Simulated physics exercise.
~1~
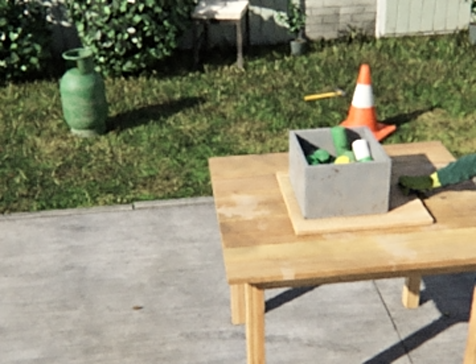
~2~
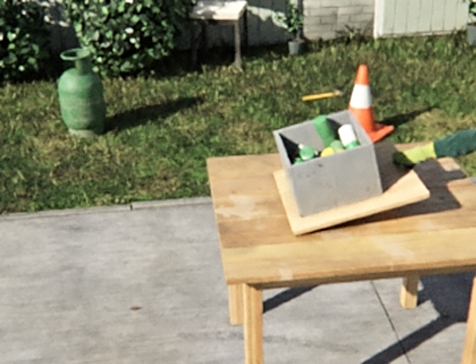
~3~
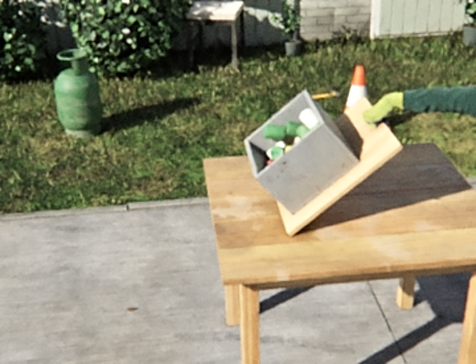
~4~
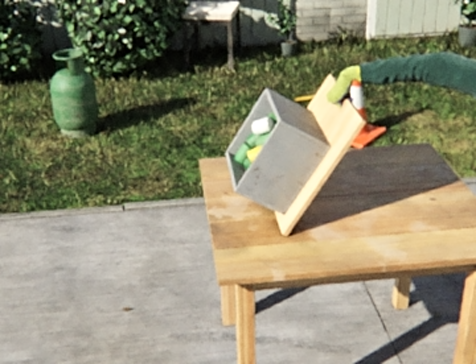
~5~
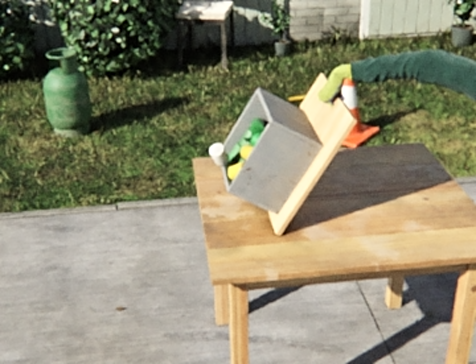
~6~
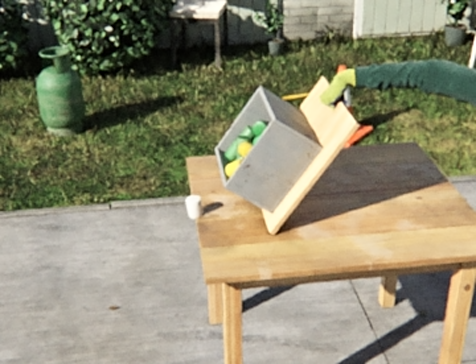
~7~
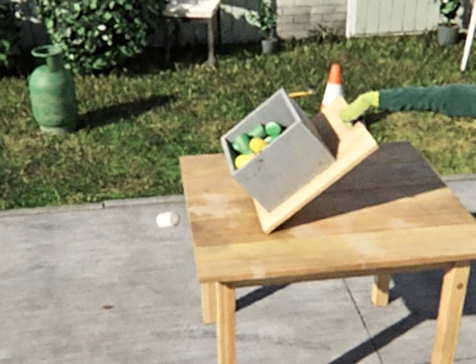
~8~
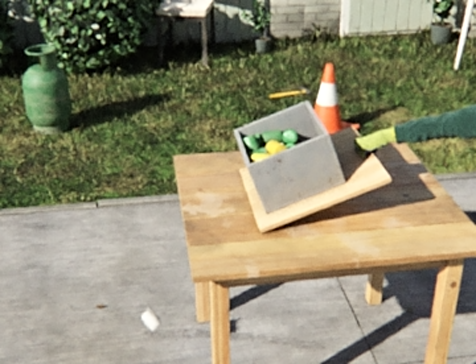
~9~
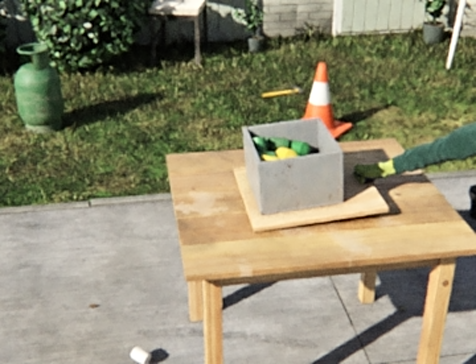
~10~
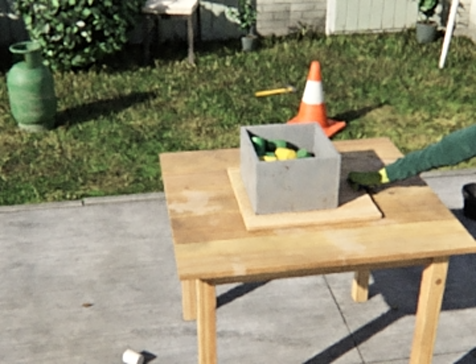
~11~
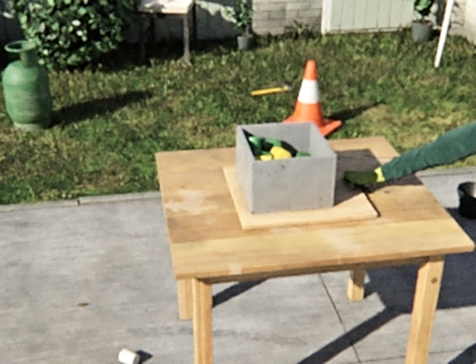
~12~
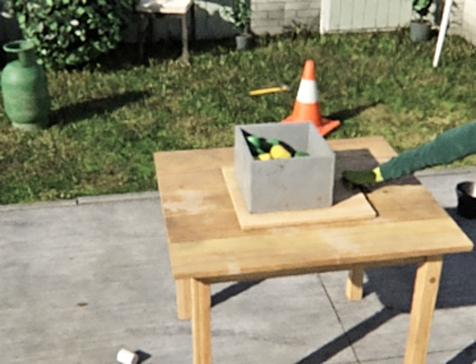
In a grassy yard, a gloved hand tipped a board with a grey tote of small green, yellow and white containers steeply left on a wooden table, and one white piece tumbled to the paving before the tote was lowered flat, still holding the rest.
